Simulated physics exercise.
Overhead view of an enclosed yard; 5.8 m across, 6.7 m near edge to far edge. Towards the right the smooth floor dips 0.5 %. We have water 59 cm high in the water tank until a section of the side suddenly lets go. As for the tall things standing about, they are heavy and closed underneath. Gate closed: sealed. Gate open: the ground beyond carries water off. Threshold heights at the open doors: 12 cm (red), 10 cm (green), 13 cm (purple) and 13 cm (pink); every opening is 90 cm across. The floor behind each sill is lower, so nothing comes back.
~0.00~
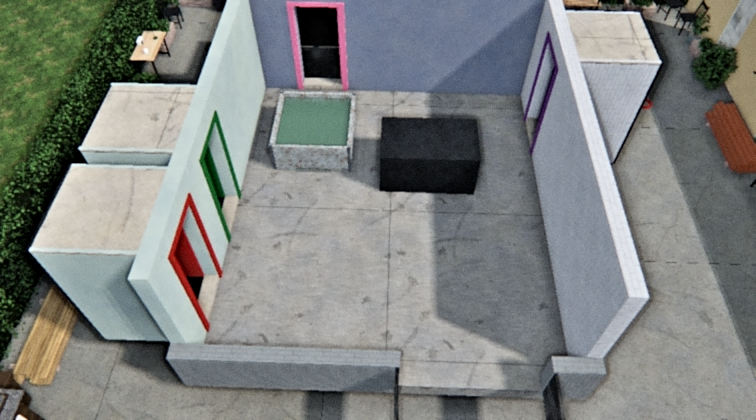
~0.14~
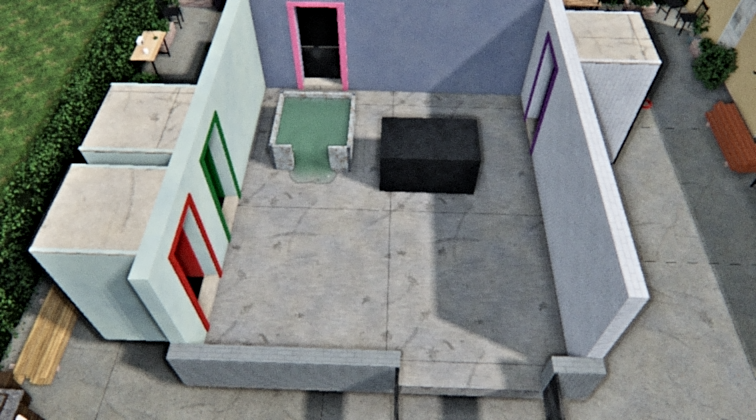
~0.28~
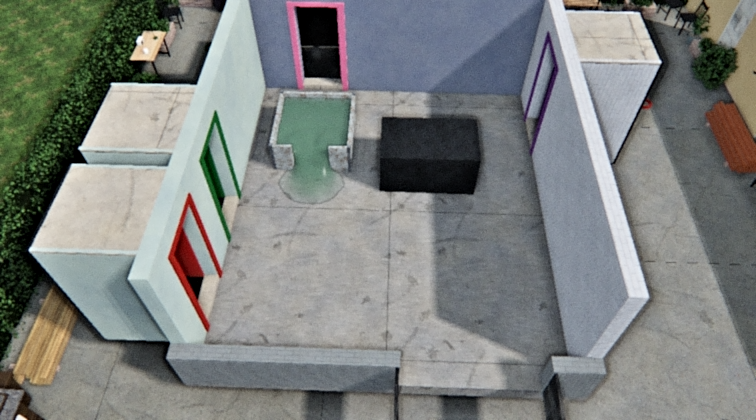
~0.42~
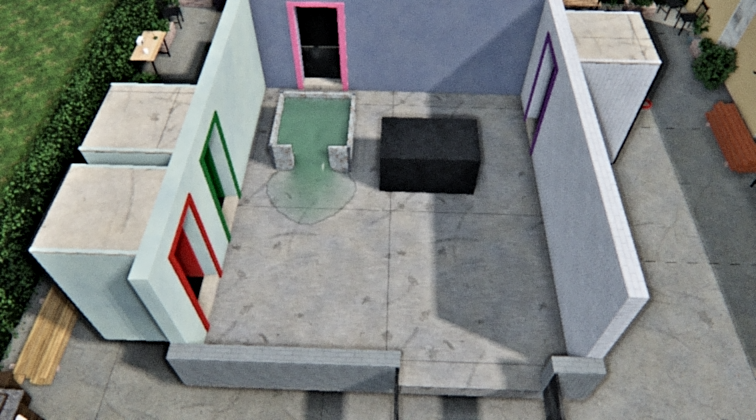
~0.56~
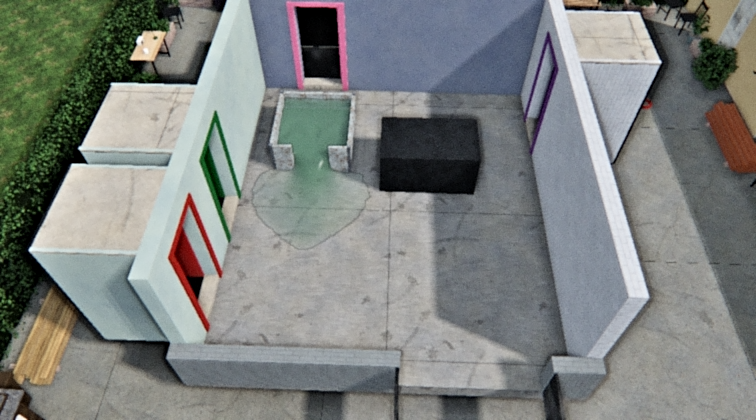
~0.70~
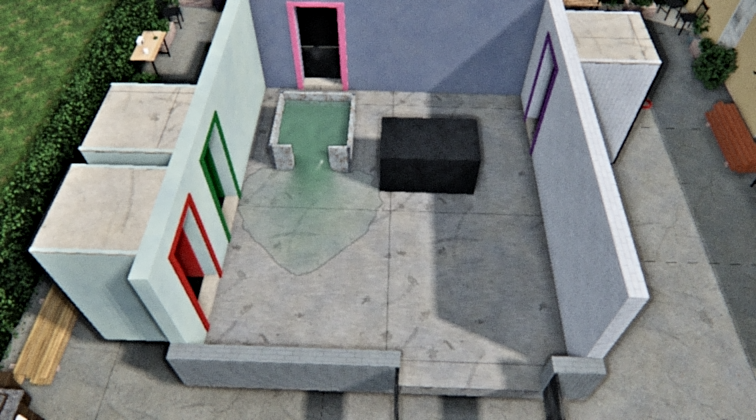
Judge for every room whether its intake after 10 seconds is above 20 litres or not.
At the end, the red door falls short of the limit; the green door falls short of the limit; the purple door falls short of the limit; the pink door falls short of the limit.
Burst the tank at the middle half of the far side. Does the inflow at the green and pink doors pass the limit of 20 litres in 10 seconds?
Green: Within the limit; pink: Exceeding the limit.
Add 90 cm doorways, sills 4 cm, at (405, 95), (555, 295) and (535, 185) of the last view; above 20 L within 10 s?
Note, doorways in listed order: Stays short, goes beyond, stays short.
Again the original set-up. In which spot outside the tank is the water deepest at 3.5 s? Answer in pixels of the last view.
In the final picture, near (232, 322).
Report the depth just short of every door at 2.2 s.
In cm: Red 8, green 9, purple 0, pink 0.
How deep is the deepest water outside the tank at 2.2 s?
Roughly 28 cm.
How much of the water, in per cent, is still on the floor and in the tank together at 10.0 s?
Still there: Roughly 84 %.
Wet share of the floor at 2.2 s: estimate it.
Covered: Roughly 40 per cent.
After 1.4 s water covers 30 % of the floor and is deepest (25 cm) near (317, 177); red door 4 cm at the sill, 0 L in, green door 12 cm at the sill, 0 L in, purple door not reached, pink door not reached.
After 2.2 s water covers 40 % of the floor and is deepest (28 cm) near (223, 363); red door 8 cm at the sill, 0 L in, green door 9 cm at the sill, 1 L in, purple door not reached, pink door not reached.
After 3.5 s water covers 45 % of the floor and is deepest (16 cm) near (232, 322); red door 8 cm at the sill, 0 L in, green door 6 cm at the sill, 2 L in, purple door not reached, pink door not reached.
After 6.0 s water covers 50 % of the floor and is deepest (12 cm) near (565, 365); red door 7 cm at the sill, 1 L in, green door 4 cm at the sill, 2 L in, purple door not reached, pink door not reached.
After 10.0 s water covers 70 % of the floor and is deepest (7 cm) near (555, 376); red door 3 cm at the sill, 1 L in, green door 3 cm at the sill, 2 L in, purple door 3 cm at the sill, 0 L in, pink door not reached.
